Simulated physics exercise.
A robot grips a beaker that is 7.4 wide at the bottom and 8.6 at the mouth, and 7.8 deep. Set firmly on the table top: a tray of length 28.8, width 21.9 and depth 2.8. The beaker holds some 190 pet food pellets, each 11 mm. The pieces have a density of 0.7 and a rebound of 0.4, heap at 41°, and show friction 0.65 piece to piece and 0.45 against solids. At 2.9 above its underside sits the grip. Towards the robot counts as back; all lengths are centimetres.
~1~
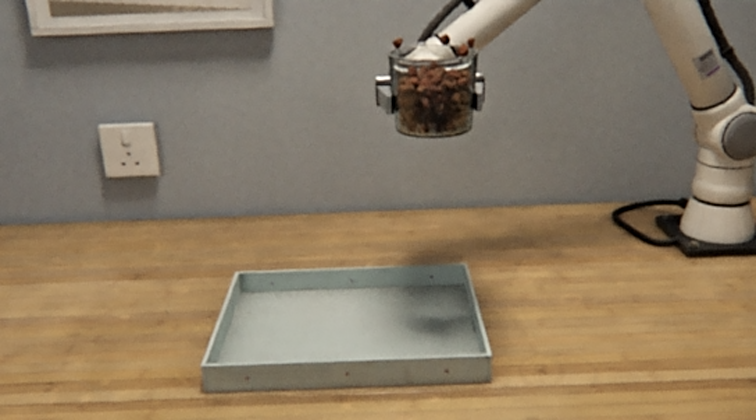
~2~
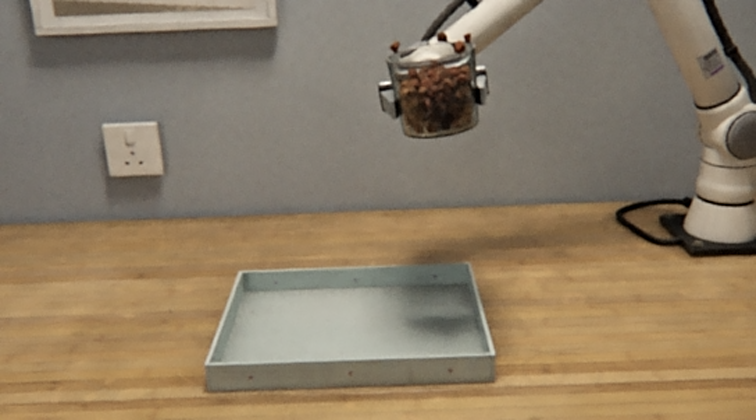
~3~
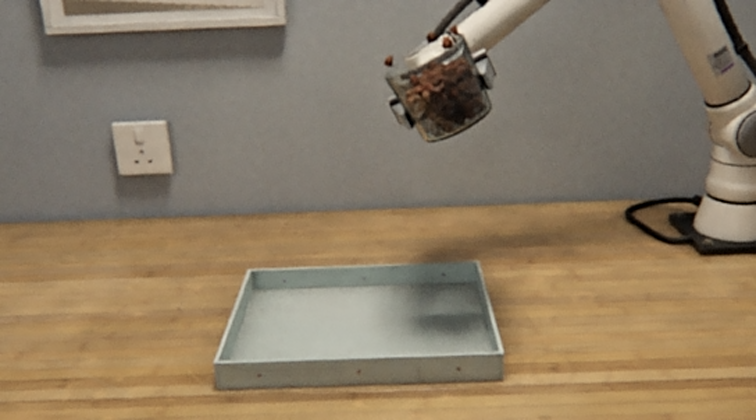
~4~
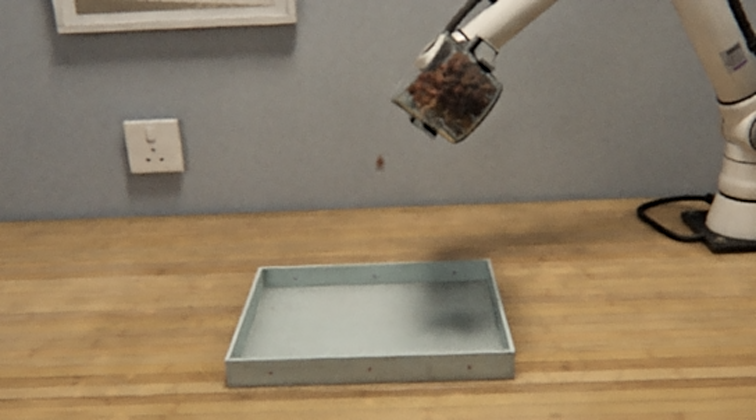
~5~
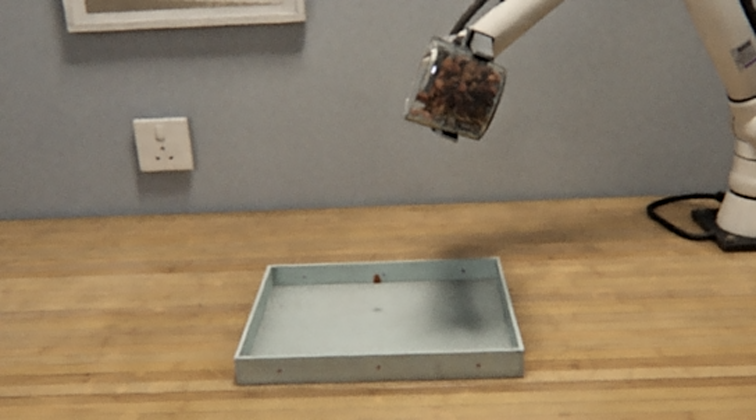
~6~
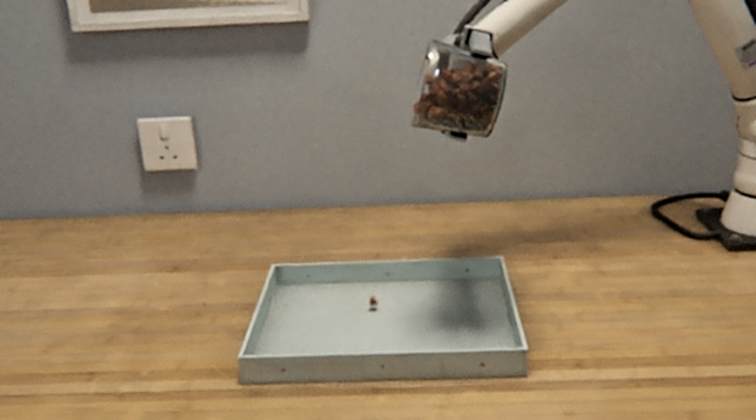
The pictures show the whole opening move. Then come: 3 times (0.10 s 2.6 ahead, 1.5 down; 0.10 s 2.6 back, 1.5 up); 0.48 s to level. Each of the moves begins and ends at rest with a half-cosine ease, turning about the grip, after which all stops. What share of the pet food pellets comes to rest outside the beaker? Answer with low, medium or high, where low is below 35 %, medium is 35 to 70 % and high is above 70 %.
Low.
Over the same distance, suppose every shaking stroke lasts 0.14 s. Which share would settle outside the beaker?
About 10 per cent in that case.
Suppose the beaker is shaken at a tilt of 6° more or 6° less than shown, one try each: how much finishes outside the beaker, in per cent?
Roughly 40 and 15 percent.
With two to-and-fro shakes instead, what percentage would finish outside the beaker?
In that case, some 20 per cent.
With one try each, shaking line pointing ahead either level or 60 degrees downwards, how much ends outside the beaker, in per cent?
It comes to around 55 per cent on the first try and around 5 per cent on the second.
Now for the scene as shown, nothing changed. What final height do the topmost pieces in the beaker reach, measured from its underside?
About 8.0 cm.
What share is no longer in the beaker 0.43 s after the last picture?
I'd put it at some 15 per cent at that point.
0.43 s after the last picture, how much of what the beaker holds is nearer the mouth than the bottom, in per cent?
40 per cent.
Then, 0.43 s after the last picture, tilted 74° forward, highest piece 29 above the table; 156 in the beaker, 17 in the tray, 16 in flight or on a rim.
Then, 0.86 s after the last picture, tilted 31° forward, highest piece 30 above the table; 147 in the beaker, 42 in the tray.
Then, 1.28 s after the last picture, level, highest piece 32 above the table; 147 in the beaker, 42 in the tray.
Then, 2.33 s after the last picture, level, highest piece 32 above the table; 147 in the beaker, 42 in the tray.
Final count, 147 in the beaker, 42 in the tray. That is 22 % outside the beaker.
